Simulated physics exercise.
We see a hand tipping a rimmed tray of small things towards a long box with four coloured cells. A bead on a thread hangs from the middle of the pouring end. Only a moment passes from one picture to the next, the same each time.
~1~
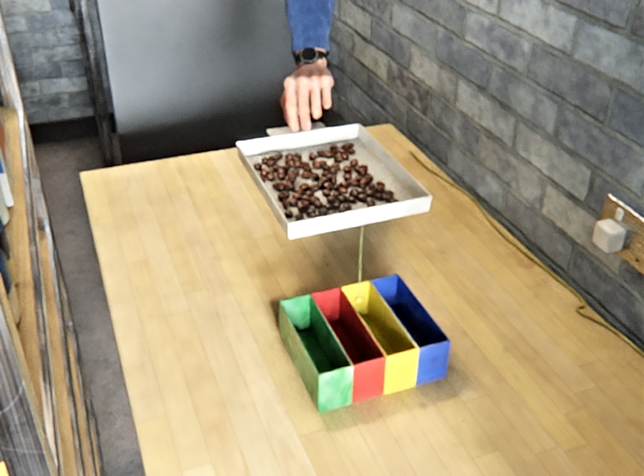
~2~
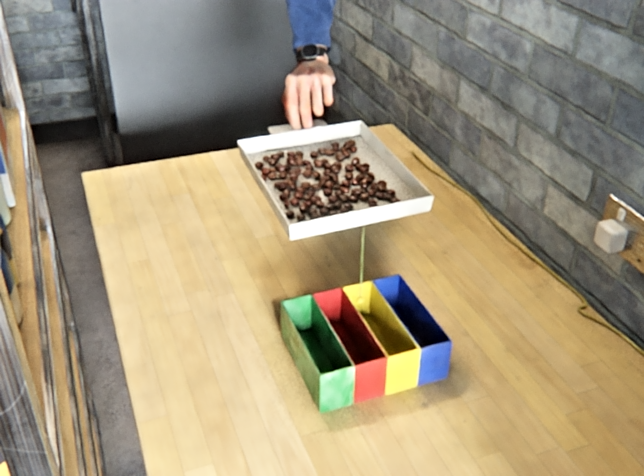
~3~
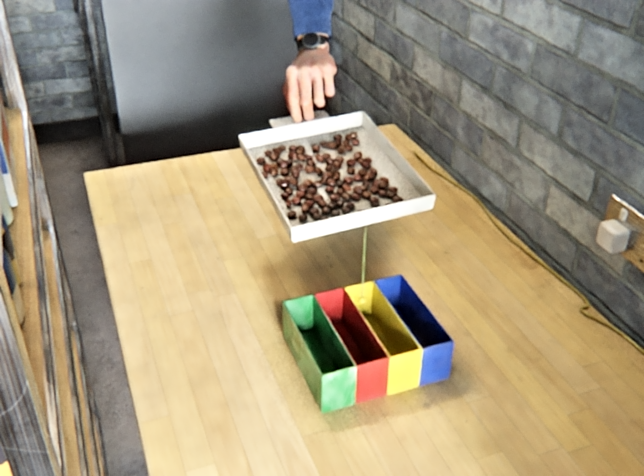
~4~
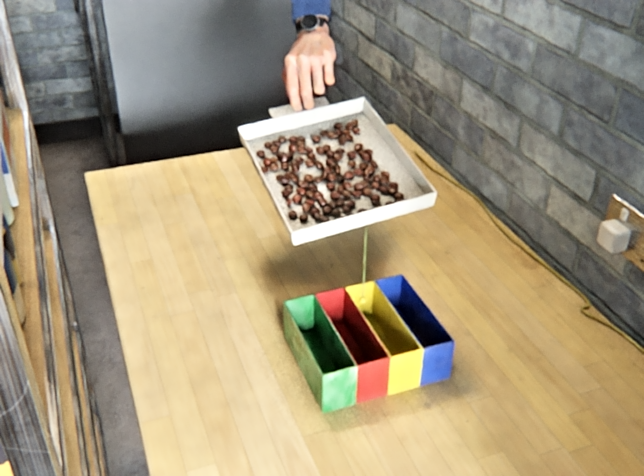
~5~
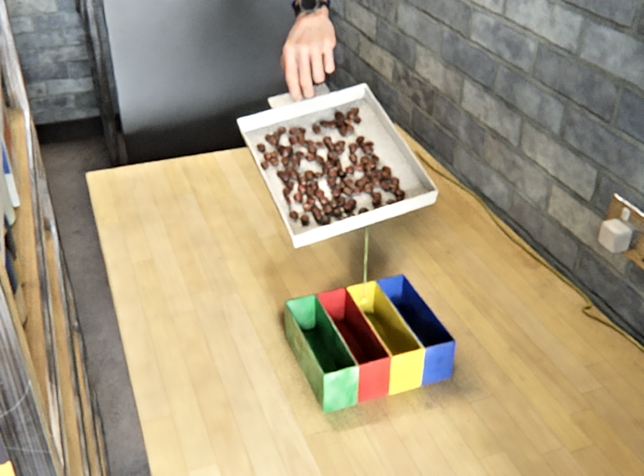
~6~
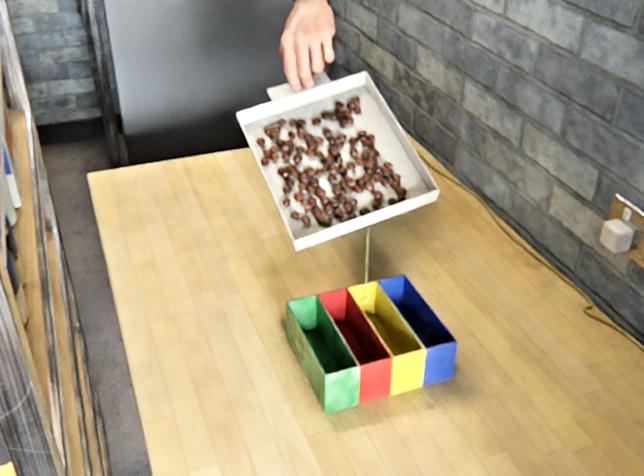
The clip shows a hand holding a rimmed tray of small brown pieces above a box with green, red, yellow and blue cells, then gradually raising the tray's back edge, slanting it towards the box as a few pieces shift.
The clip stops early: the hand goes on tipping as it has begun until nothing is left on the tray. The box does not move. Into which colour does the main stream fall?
It favours the green compartment.
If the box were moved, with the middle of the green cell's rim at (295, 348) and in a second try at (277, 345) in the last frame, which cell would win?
At the first place the red cell, at the second red.
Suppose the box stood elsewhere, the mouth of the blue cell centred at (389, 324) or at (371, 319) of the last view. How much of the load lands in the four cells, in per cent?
The first gives 100 %, the second 100 %.
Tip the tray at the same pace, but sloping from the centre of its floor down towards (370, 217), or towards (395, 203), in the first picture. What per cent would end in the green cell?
Near 0 % and 0 %.
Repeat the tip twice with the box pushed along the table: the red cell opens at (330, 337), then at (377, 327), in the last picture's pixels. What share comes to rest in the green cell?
About 50 and 10 per cent.
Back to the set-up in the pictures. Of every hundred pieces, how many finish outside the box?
Some 40 per cent.
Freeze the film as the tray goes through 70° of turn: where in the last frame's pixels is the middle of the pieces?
Roughly at (318, 205).
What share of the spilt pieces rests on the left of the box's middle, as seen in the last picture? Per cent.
It comes to 100 per cent or so.
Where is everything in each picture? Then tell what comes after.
Corners of the pouring end near (289, 223) and (430, 196), level; middle of the load near (320, 183), flat chocolate drops; bead on its thread near (359, 300); green cell near (335, 386); red cell near (369, 377); yellow cell near (401, 368); blue cell near (433, 359), in the first picture.
Corners of the pouring end near (291, 224) and (431, 195), level; middle of the load near (322, 182), in the second picture.
Corners of the pouring end near (292, 227) and (433, 194), tipped barely, lowest at the left corner; middle of the load near (324, 179), in the third picture.
Corners of the pouring end near (293, 231) and (434, 192), tipped a little, lowest at the left corner; middle of the load near (324, 174), in the fourth picture.
Corners of the pouring end near (294, 235) and (436, 190), tipped clearly, lowest at the left corner; middle of the load near (325, 170), in the fifth picture.
Corners of the pouring end near (295, 240) and (437, 189), tipped clearly, lowest at the left corner; middle of the load near (333, 169), only a few on the move; green cell near (342, 386); red cell near (376, 377); yellow cell near (408, 368); blue cell near (440, 360), in the sixth picture.
Shortly afterwards, tray tipped steeply; all but a few on the tray; only a few falling or outside the box.
Next, tray tipped past a quarter turn; near a quarter on the tray; near a third in the green cell; near half falling or outside the box.
Some moments later, tray tipped past a quarter turn; near half in the green cell; only a few in the red cell; near a third falling or outside the box.
In the end, tray tipped past a quarter turn; near half in the green cell; only a few in the red cell; none at all in the yellow cell; none at all in the blue cell; near a third outside the box.
